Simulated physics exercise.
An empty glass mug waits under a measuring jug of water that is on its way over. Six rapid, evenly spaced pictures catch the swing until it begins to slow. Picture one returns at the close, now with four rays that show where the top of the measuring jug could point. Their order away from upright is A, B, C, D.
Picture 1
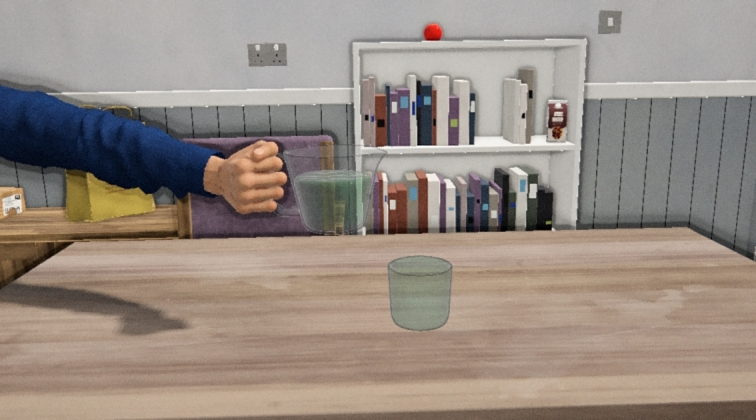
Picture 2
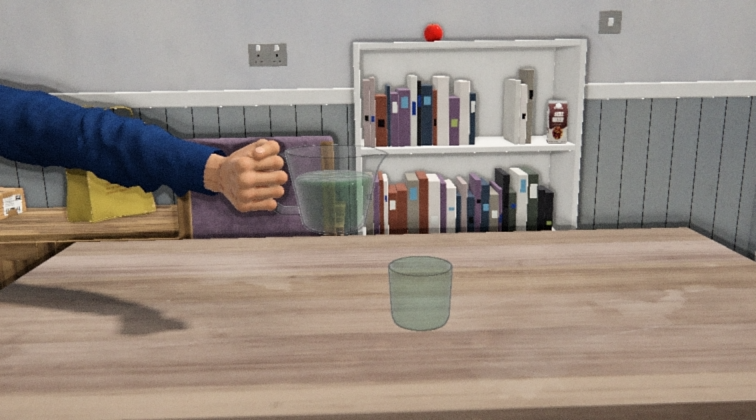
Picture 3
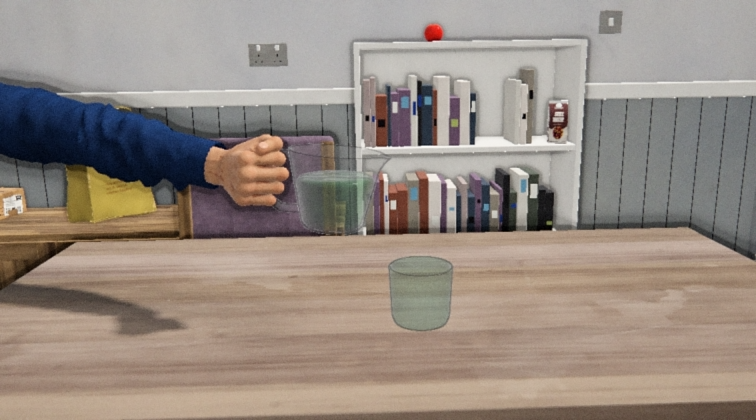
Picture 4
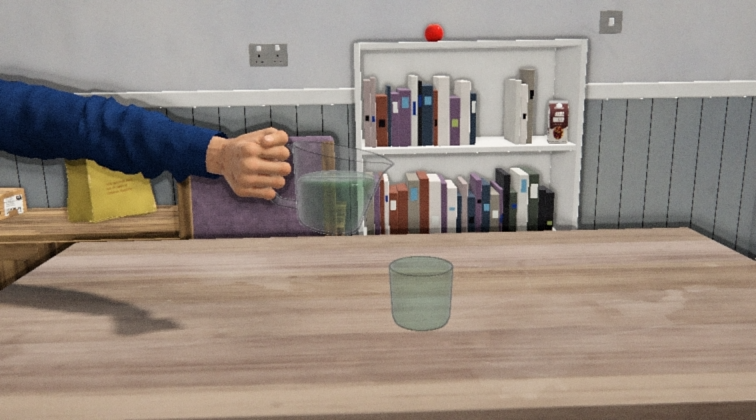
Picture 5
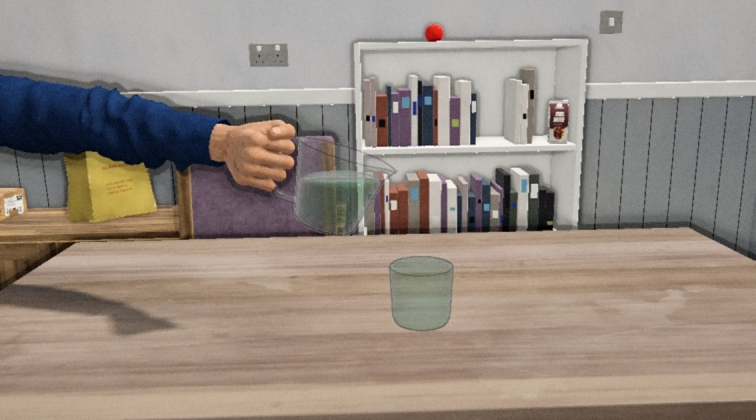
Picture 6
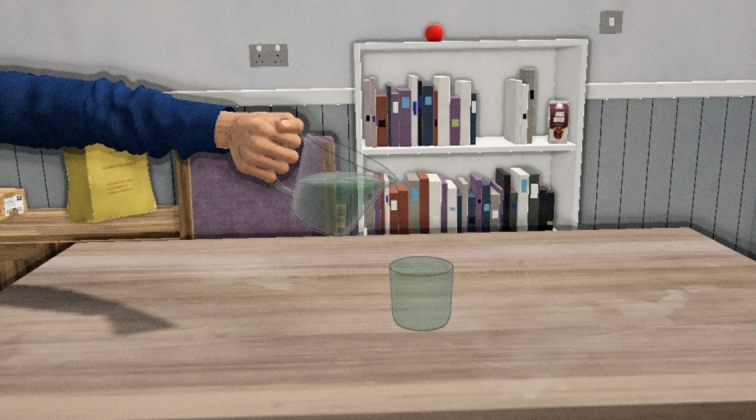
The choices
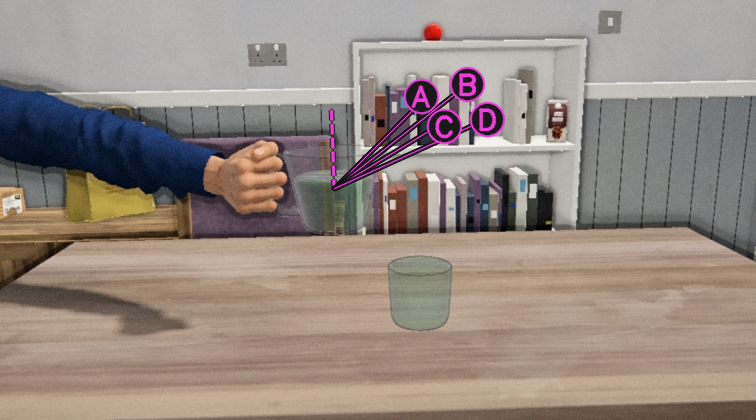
In the video, a hand in a blue sleeve holds a clear jug of water above and left of an empty glass on a wooden table, first keeping it nearly upright, then gradually tilting it toward the right.
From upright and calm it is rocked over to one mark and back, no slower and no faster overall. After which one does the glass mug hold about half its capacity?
The best tilt is C.
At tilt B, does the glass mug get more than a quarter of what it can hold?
Yes, clearly.
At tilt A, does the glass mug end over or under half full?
Under half.
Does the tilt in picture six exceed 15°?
Yes.
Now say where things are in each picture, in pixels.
Upright, lip at (386, 152); rim of the glass mug round (420, 265); nothing has left yet.
Upright, lip at (387, 153); nothing has left yet.
Tipped about 5°, lip at (390, 157); nothing has left yet.
Tipped about 11°, lip at (393, 163); nothing has left yet.
Tipped about 19°, lip at (396, 171); nothing has left yet.
Tipped about 27°, lip at (398, 179); nothing has left yet.
On the marked copy, A at (411, 111); B at (453, 95); C at (427, 132); D at (471, 126).
With A, the glass mug ends with about 22 % of what it can hold.
With B, the glass mug ends with about 37 % of what it can hold.
With C, the glass mug ends with about 51 % of what it can hold.
With D, the glass mug ends with about 63 % of what it can hold; 6 % of the water is spilt.
